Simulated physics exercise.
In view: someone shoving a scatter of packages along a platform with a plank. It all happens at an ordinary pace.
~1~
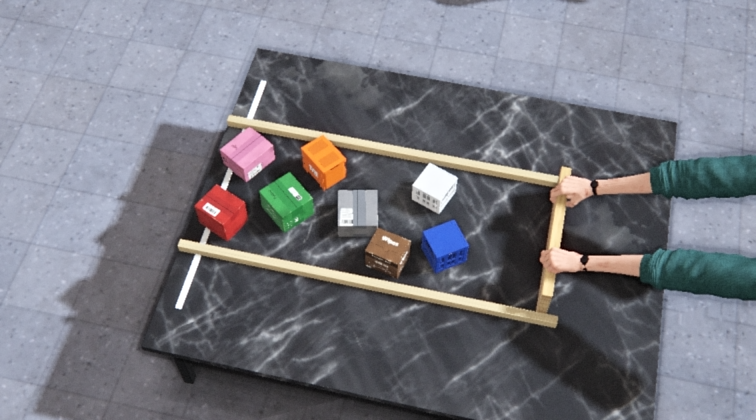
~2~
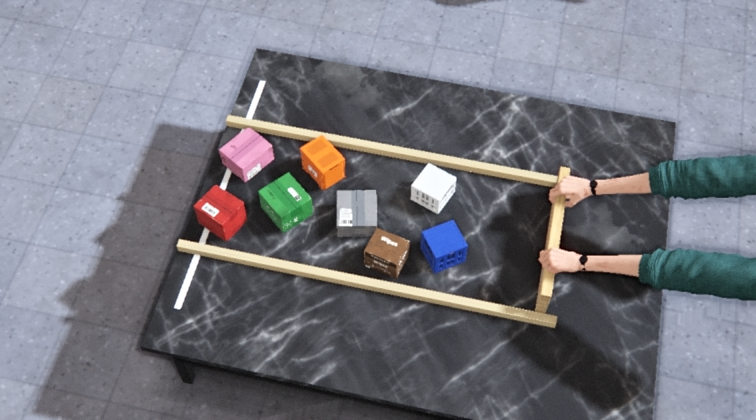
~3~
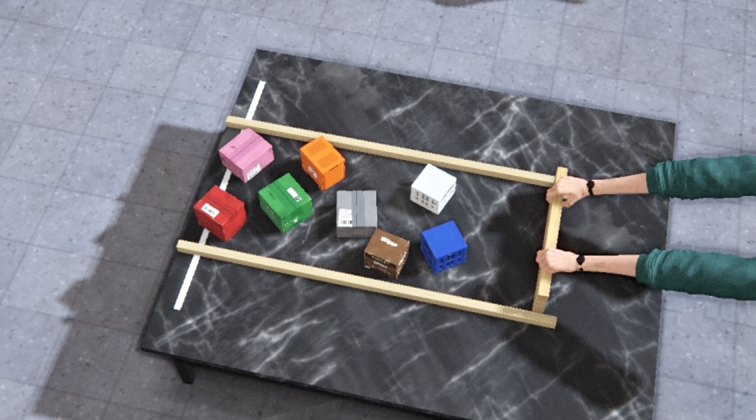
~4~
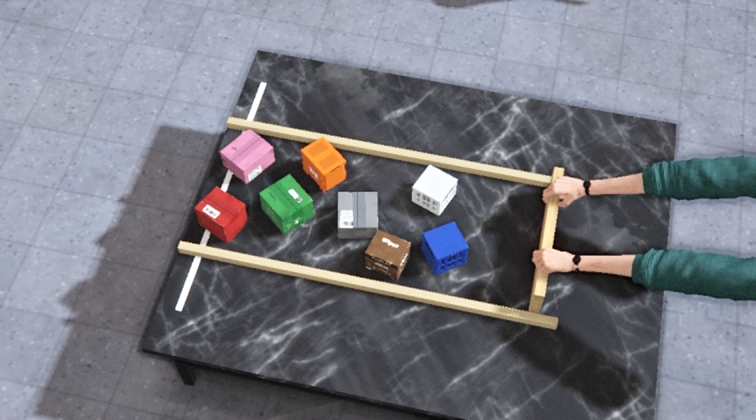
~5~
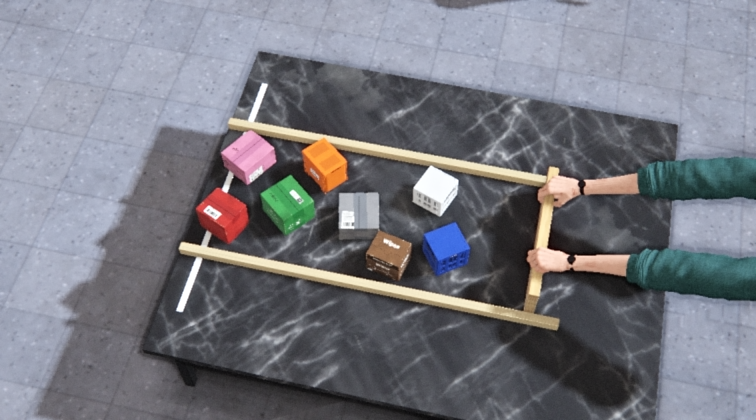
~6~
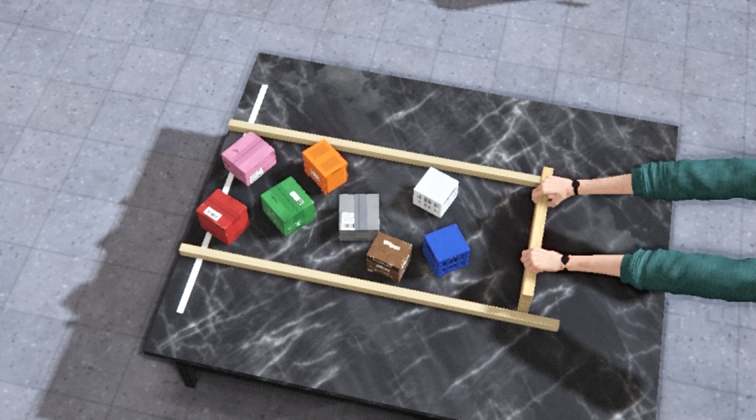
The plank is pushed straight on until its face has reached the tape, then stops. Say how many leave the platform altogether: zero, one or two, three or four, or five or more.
The number that fall off is five or more.
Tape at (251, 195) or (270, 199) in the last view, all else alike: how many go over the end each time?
In that order 4 and 2.
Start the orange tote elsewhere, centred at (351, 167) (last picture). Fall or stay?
From there it drops off.
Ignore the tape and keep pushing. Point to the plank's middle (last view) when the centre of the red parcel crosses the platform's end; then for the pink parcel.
About (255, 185), and (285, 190) for the other.
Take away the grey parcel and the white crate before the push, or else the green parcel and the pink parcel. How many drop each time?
Fallen: 3, and 3 in the other try.
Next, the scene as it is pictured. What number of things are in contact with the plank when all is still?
In contact: 3.
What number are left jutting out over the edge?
The number is 3.
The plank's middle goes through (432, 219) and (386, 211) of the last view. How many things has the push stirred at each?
First 3, then 5.
A little later, none off yet; red parcel at rest near (223, 217); pink parcel at rest near (249, 158); green parcel at rest near (288, 207).
Next, none off yet; red parcel at rest near (222, 218); pink parcel at rest near (249, 158); green parcel shifted about its own width near (257, 202).
Later still, none off yet; red parcel shifted a little near (216, 221); pink parcel shifted about its own width near (218, 149); green parcel tilted a little near (190, 182).
When it is over, the number that fall off is five or more; down, grey parcel, orange tote, green parcel, pink parcel and red parcel.
